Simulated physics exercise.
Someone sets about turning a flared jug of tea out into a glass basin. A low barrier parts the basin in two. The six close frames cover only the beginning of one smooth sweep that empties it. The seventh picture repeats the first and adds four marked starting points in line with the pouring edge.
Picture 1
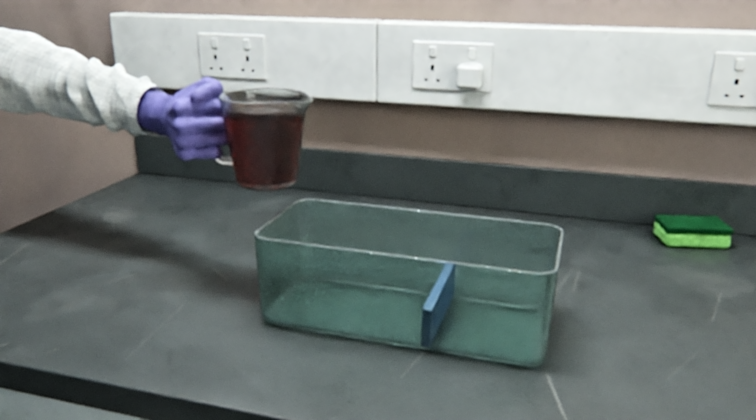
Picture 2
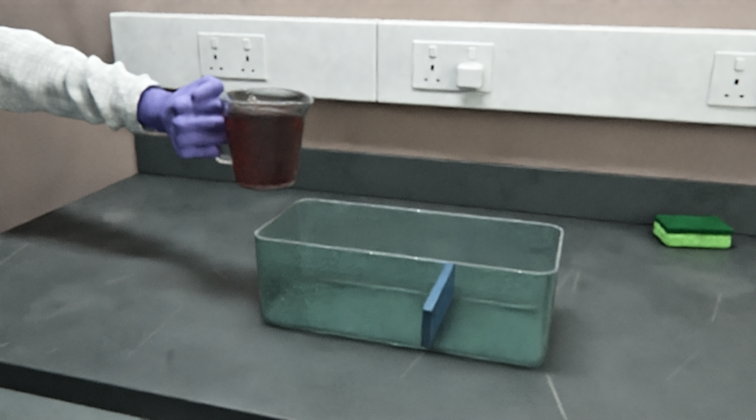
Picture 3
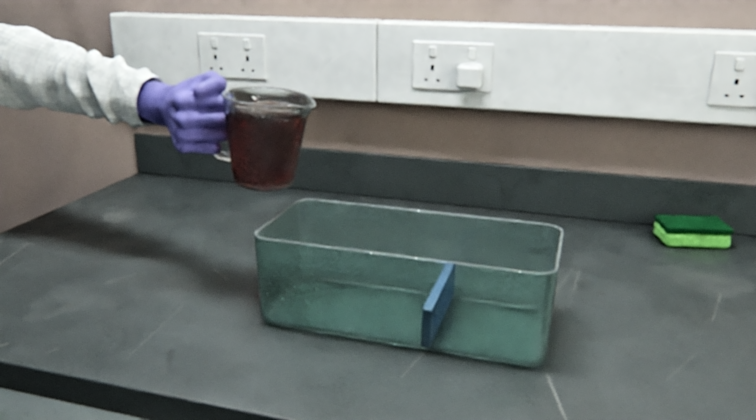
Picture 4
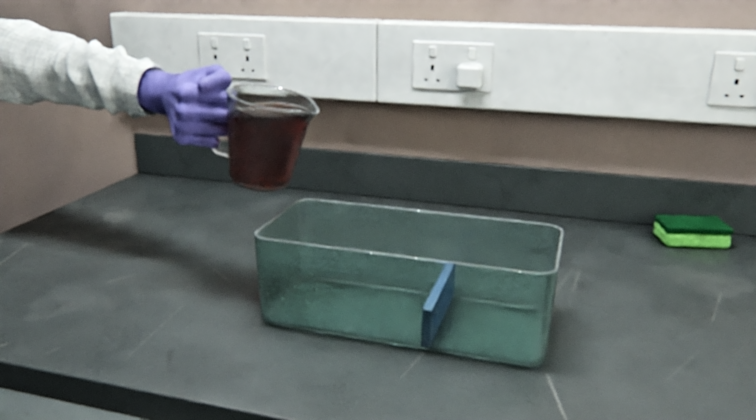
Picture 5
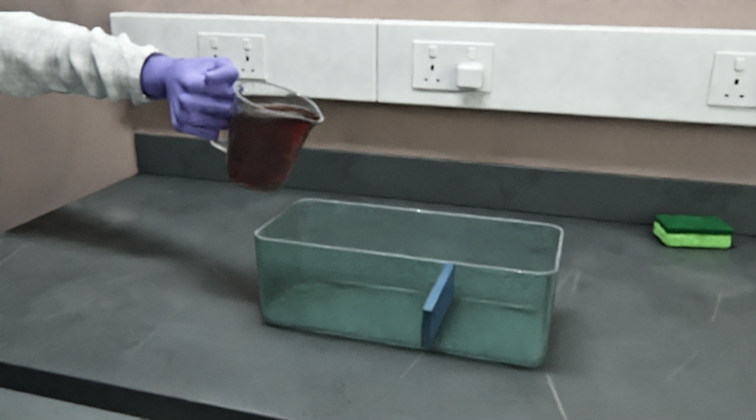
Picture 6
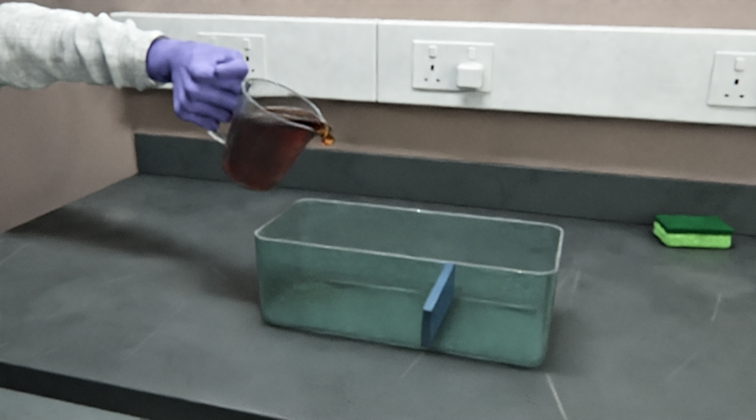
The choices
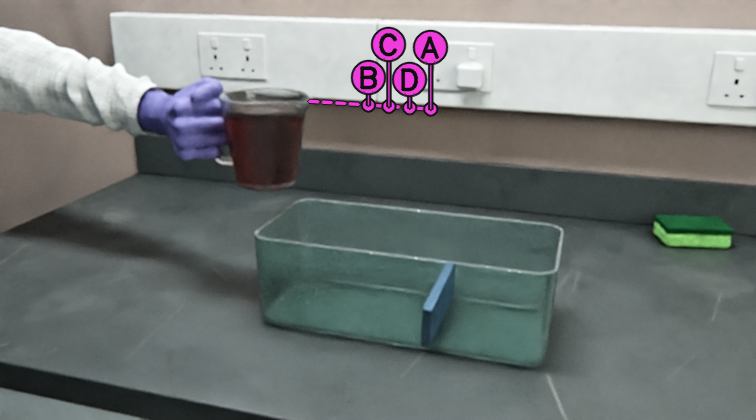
A purple-gloved hand in a pale fuzzy sleeve, reaching in from the left, holds a clear jug of dark reddish-brown tea nearly still, then tilts it rightward until a little tea slips over the lip. Below sits a greenish glass basin with a low blue barrier, a green sponge off to the right. The steady view looks slightly down on a dark grey worktop beneath white wall sockets.
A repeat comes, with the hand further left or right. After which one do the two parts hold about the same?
It is C.
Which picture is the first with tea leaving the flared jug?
Picture 6.
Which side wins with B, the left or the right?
The left one.
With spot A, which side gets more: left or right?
More ends on the right.
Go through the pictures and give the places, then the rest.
In the first picture, upright, lip at (309, 101); basin from (264, 319) to (545, 364); top of the wall at (440, 283); nothing has left yet.
In the second picture, upright, lip at (310, 102); nothing has left yet.
In the third picture, tipped about 5°, lip at (313, 106); nothing has left yet.
In the fourth picture, tipped about 11°, lip at (316, 112); nothing has left yet.
In the fifth picture, tipped about 19°, lip at (320, 121); nothing has left yet.
In the sixth picture, tipped about 29°, lip at (323, 131); tea is over the lip, down to (329, 142).
On the marked copy, A at (430, 109); B at (368, 105); C at (388, 106); D at (409, 107).
If A is chosen, about 3 % ends left of the wall and 97 % right of it.
If B is chosen, about 92 % ends left of the wall and 7 % right of it.
If C is chosen, about 49 % ends left of the wall and 50 % right of it.
If D is chosen, about 15 % ends left of the wall and 85 % right of it.
